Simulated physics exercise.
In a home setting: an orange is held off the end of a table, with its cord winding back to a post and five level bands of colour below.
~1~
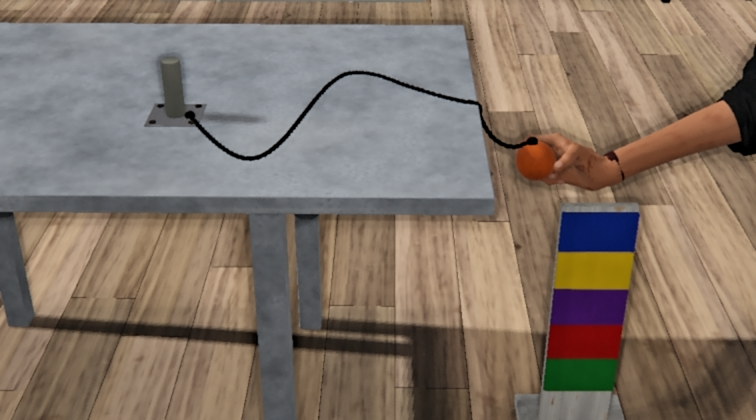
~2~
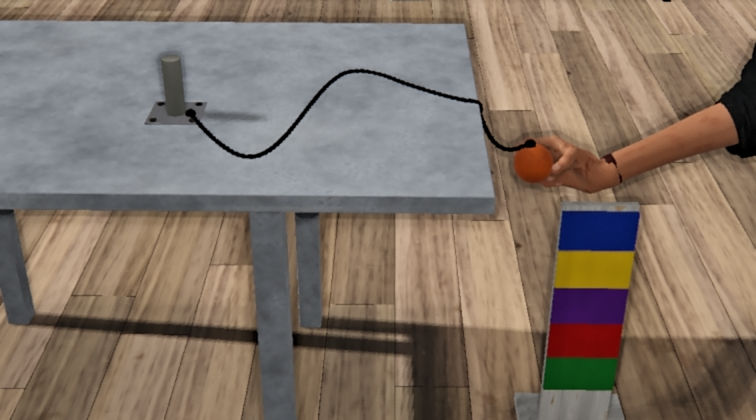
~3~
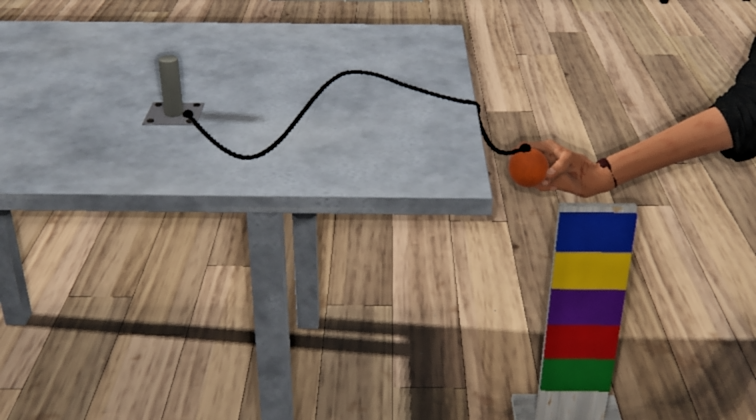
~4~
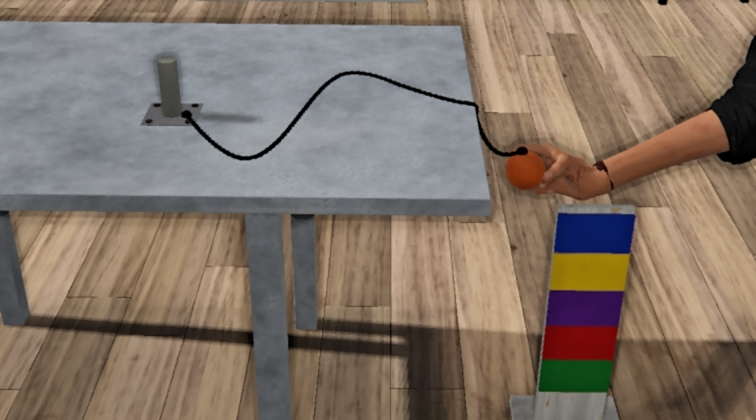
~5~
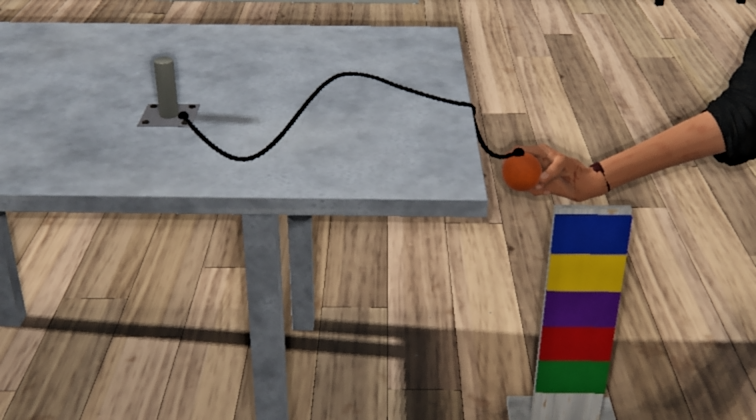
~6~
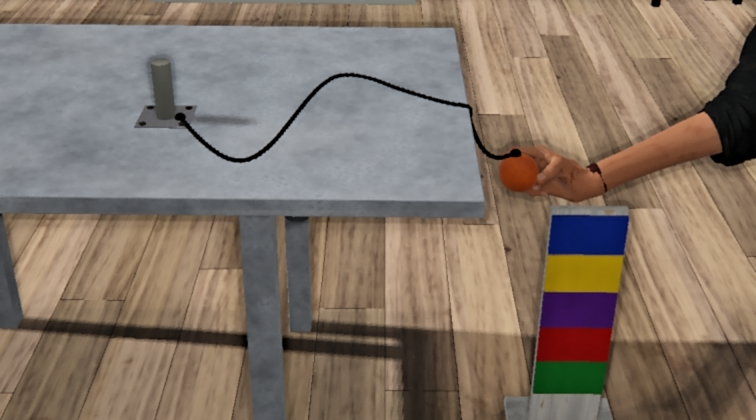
In a room with a wood-plank floor, a grey table is seen from slightly above. A black cord winds from a short grey post on a plate across the tabletop and over its right edge to an orange ball-like object in a hand, above an upright board banded blue, yellow, purple, red and green. The hand holds on, shifting slightly left and down, while the view drifts very slightly.
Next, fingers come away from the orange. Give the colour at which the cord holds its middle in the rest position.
The cord holds it at green.
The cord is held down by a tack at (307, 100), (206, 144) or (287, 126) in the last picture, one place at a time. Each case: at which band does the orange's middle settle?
Taking the three tries in turn, you'd get yellow, red and purple.
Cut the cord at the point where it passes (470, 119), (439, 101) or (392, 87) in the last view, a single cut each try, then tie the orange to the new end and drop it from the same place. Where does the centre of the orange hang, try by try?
Roughly at (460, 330) for the first, (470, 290) for the second and (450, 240) for the third.
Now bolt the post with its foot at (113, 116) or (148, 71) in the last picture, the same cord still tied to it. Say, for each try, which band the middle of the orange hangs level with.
Taking the two spots in turn: Red, then red.
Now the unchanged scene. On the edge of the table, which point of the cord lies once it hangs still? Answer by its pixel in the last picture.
(313, 94).
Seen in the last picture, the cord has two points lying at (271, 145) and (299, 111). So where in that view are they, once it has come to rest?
(347, 122) and (429, 124), approximately.
A little later, orange near (417, 391); level with red.
Next, orange near (481, 383); level with green.
When it is over, orange near (445, 397); level with green. Its centre hangs level with the green band.
